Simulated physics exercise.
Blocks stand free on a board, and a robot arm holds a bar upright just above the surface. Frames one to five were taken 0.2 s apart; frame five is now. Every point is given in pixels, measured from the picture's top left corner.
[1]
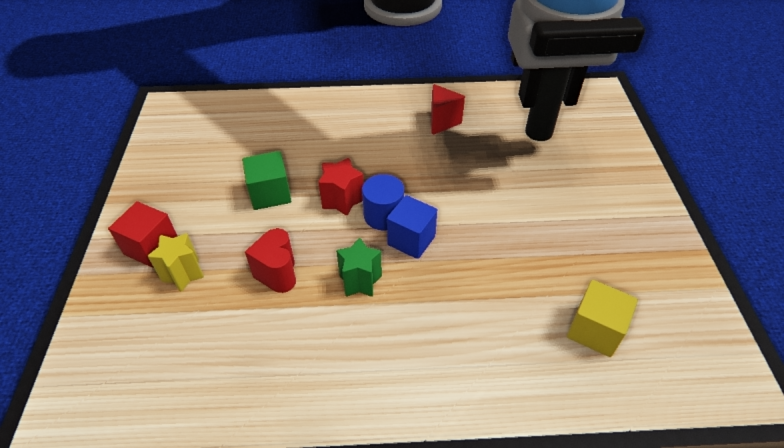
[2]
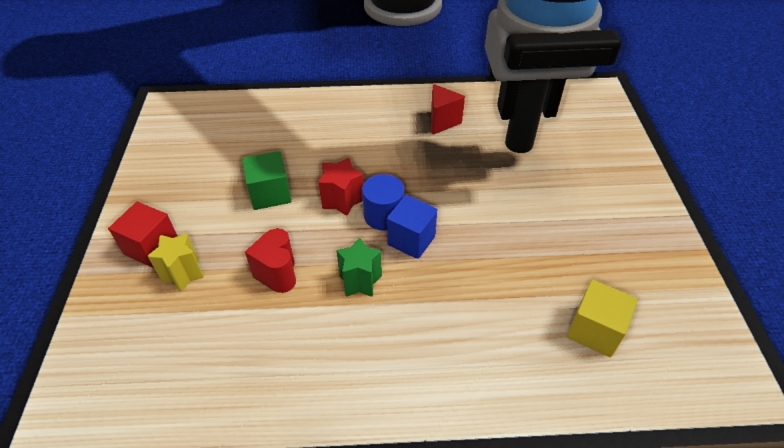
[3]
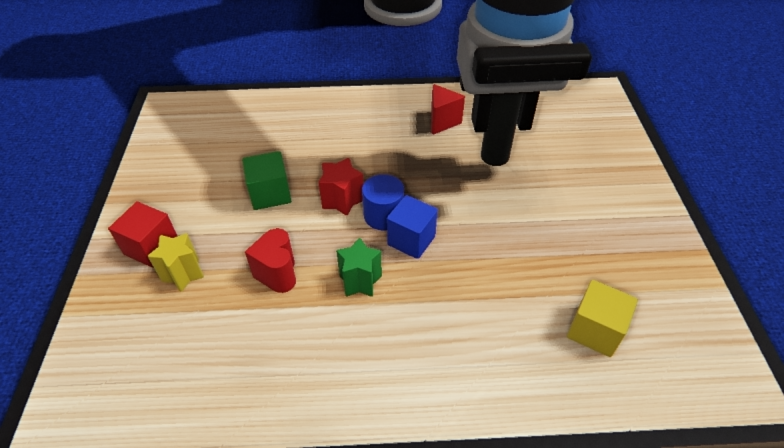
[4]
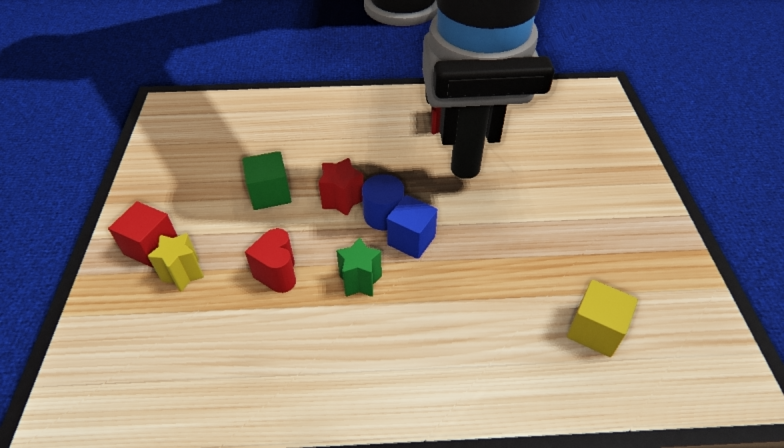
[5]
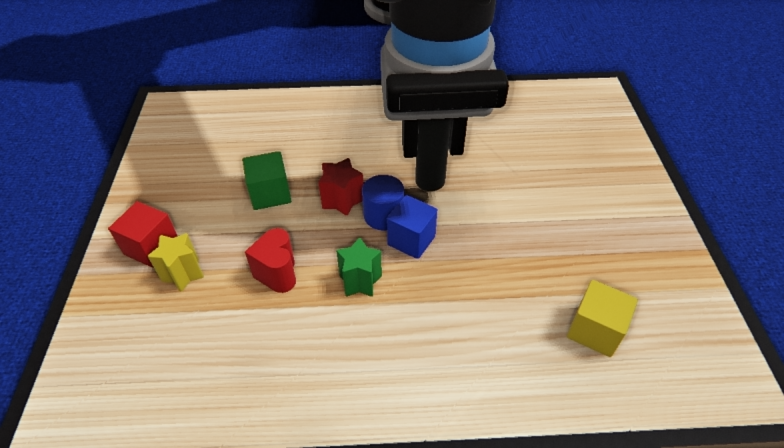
A robot arm holding a dark upright bar glides steadily left and slightly nearer from the upper right of a pale wooden board, seen from above at an angle by a still camera. Red, green, blue and yellow blocks sit mostly left and centre, with a yellow cube at lower right. The arm covers a red block at the back as the bar nears the unmoving blue pair.
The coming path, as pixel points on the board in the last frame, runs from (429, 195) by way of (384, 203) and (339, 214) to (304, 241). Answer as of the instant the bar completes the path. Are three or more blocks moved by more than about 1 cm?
The answer is no.
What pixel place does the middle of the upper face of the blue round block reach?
Expect it around (323, 237).
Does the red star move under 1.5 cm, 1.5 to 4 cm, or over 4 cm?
The middle band: 1.5 to 4 cm.
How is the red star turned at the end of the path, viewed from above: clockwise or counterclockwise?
It swings round clockwise.
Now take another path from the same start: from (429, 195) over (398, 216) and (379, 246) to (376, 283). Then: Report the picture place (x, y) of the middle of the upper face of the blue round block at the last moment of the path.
I predict (343, 207).
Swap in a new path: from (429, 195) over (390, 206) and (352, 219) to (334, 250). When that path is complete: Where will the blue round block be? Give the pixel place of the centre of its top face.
Its top middle: (310, 252).
The first path, step by step. One third of the way, bar at (382, 189); blue round block at (360, 199).
Two thirds of the way, bar at (337, 200); red star at (315, 171); blue round block at (335, 216).
At the end, bar at (302, 227); red heart in place; red star at (313, 172), turned 20° clockwise; blue round block at (323, 237).
